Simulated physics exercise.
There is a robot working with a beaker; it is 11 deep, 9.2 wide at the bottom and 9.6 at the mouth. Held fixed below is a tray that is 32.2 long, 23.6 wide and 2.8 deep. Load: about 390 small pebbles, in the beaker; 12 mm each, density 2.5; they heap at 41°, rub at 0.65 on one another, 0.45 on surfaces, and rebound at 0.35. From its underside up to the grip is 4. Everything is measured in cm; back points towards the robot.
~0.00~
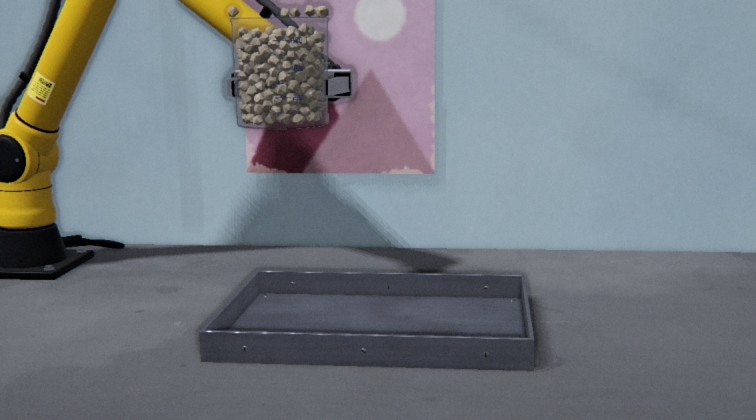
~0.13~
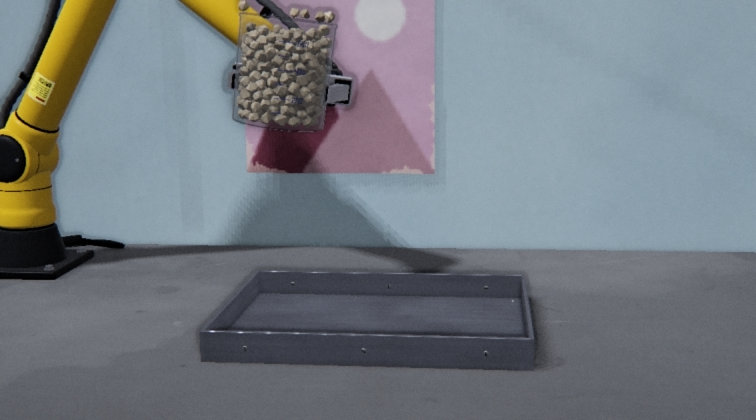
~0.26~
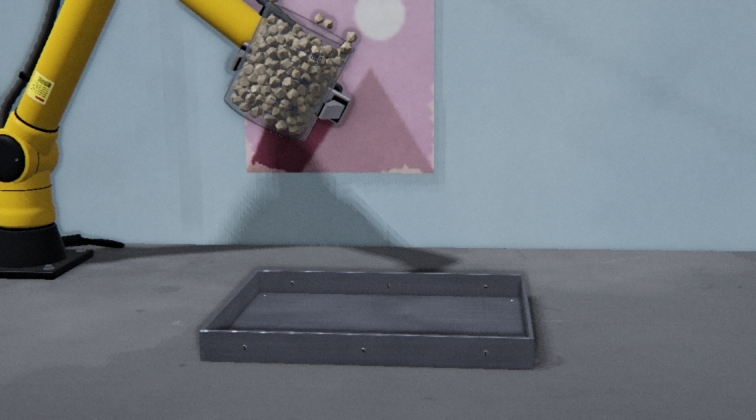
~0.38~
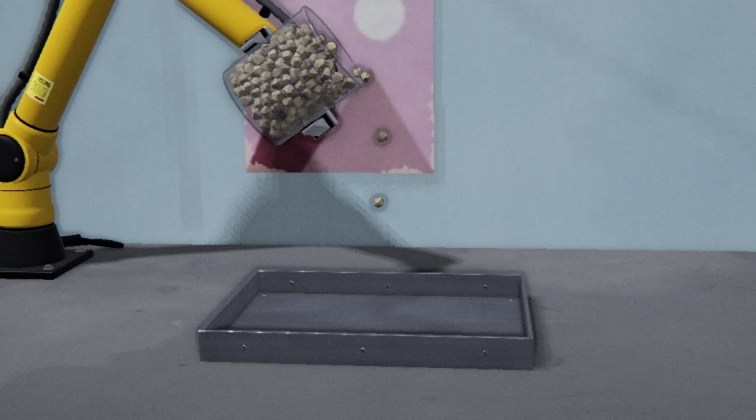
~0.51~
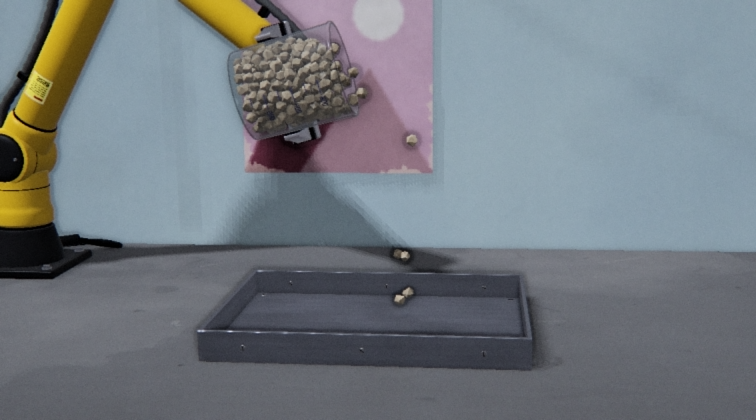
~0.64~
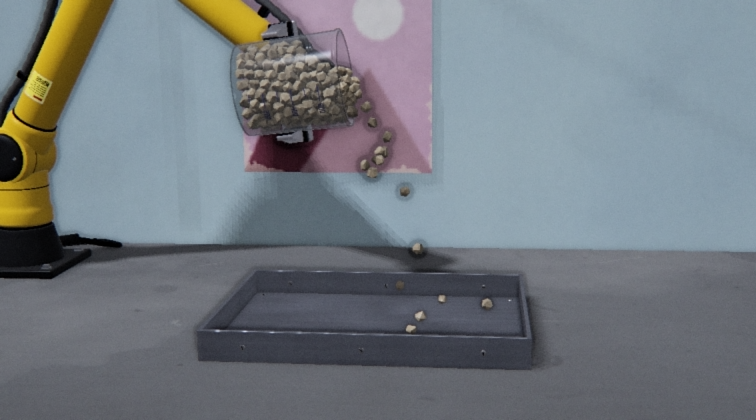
A yellow robot arm tilts a clear beaker rightward, and pebbles drop into a gray tray.
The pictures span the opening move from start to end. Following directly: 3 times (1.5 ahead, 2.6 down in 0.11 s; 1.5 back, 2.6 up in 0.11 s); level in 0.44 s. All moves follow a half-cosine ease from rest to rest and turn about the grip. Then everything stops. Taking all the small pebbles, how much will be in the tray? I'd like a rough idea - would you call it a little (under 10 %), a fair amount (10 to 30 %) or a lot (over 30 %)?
I would call it a fair amount, 10 to 30 %.
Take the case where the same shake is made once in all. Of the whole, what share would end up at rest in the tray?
About 15 per cent in that case.
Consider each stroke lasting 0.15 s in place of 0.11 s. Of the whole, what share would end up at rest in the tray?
Estimate: Near 15 per cent.
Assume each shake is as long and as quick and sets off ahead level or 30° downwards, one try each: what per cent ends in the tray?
Roughly 55 per cent, then 35 per cent.
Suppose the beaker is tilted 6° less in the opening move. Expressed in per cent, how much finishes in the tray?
15 %.
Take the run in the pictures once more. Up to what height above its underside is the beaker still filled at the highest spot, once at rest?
I'd put it at close to 11.0 centimetres.
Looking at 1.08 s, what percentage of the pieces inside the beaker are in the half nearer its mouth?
40 per cent.
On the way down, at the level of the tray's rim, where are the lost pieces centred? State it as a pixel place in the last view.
Estimated centre around (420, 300) in pixels.
By 1.08 s, tilted 83° forward, highest piece 30 above the table; 336 in the beaker, 44 in the tray, 1 on the table or floor, 11 in flight or on a rim.
By 1.52 s, tilted 42° forward, highest piece 31 above the table; 317 in the beaker, 71 in the tray, 1 on the table or floor, 3 in flight or on a rim.
By 1.94 s, level, highest piece 33 above the table; 317 in the beaker, 74 in the tray, 1 on the table or floor.
By 2.99 s, level, highest piece 33 above the table; 317 in the beaker, 74 in the tray, 1 on the table or floor.
Final count, 317 in the beaker, 74 in the tray, 1 on the table or floor. That is 19 % in the tray.
